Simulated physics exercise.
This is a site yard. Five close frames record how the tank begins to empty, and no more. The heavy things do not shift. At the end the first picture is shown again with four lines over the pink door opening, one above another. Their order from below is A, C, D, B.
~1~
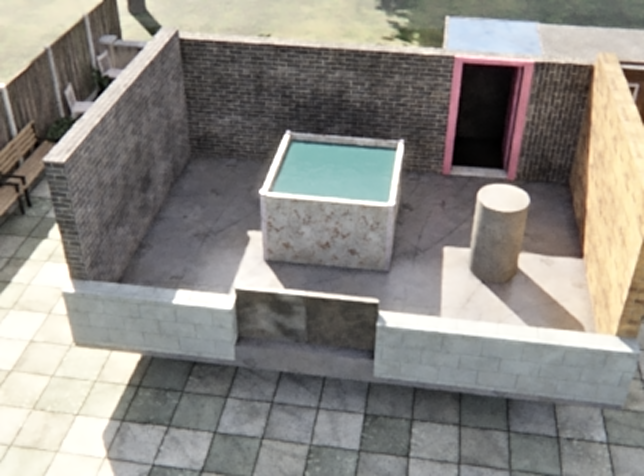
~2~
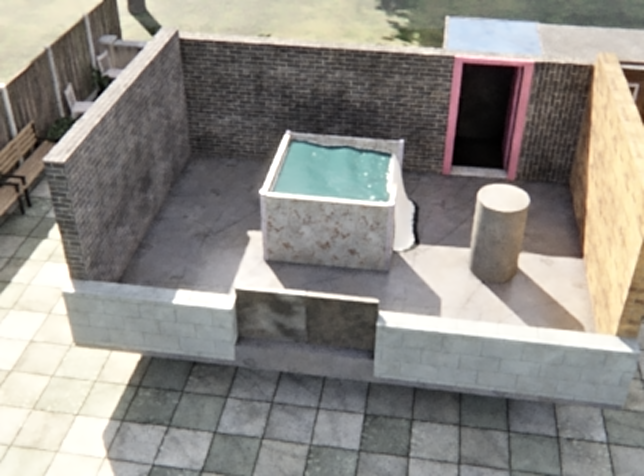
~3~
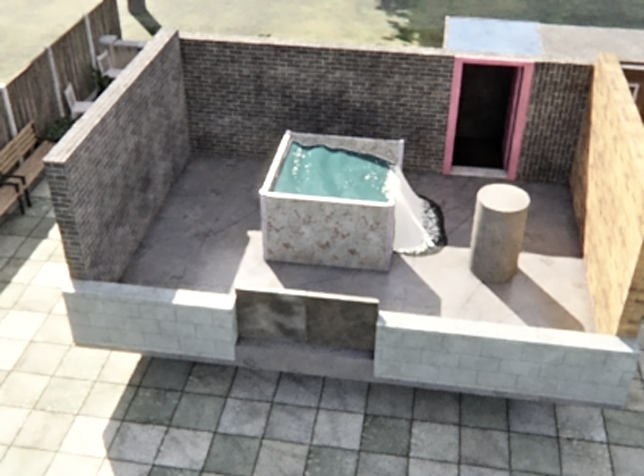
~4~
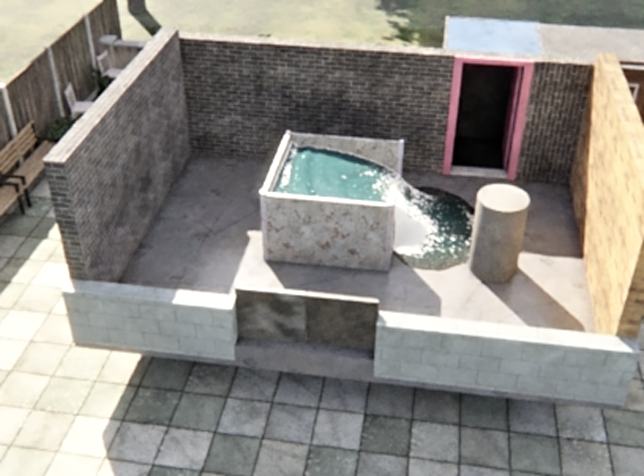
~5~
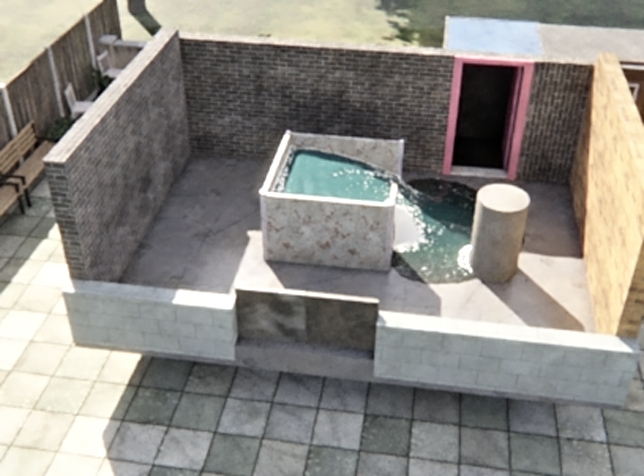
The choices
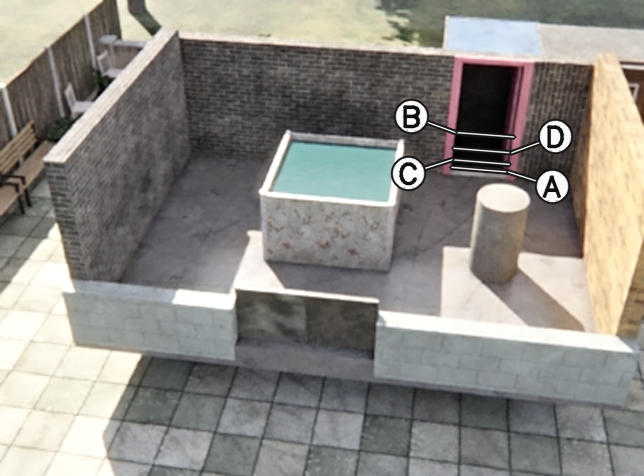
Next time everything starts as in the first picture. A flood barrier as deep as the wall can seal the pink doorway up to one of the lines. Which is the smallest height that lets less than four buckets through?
The answer is height C.
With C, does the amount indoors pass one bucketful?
Yes.
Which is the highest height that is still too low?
The answer is A.
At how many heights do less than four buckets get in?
Three.
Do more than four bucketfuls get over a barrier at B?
No.
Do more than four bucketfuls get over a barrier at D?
No, not at all.
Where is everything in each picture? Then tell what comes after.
Water in the tank at rest, its middle at (336, 172); foot of the pink doorway at (478, 176); shut gate at (307, 300), in the first picture.
In the second picture, 2 % of the ground under water, visible out to (410, 238).
In the third picture, 4 % of the ground under water, visible out to (435, 248).
In the fourth picture, 9 % of the ground under water, visible out to (465, 255).
In the fifth picture, 15 % of the ground under water, visible out to (458, 185).
In white, A at (479, 169); B at (484, 134); C at (480, 162); D at (482, 150); from the bottom up A, C, D, B.
Choosing A, some 15 bucketfuls get in.
Choosing B, nothing gets over.
Choosing C, a bucket or two gets in.
Choosing D, nothing gets over.
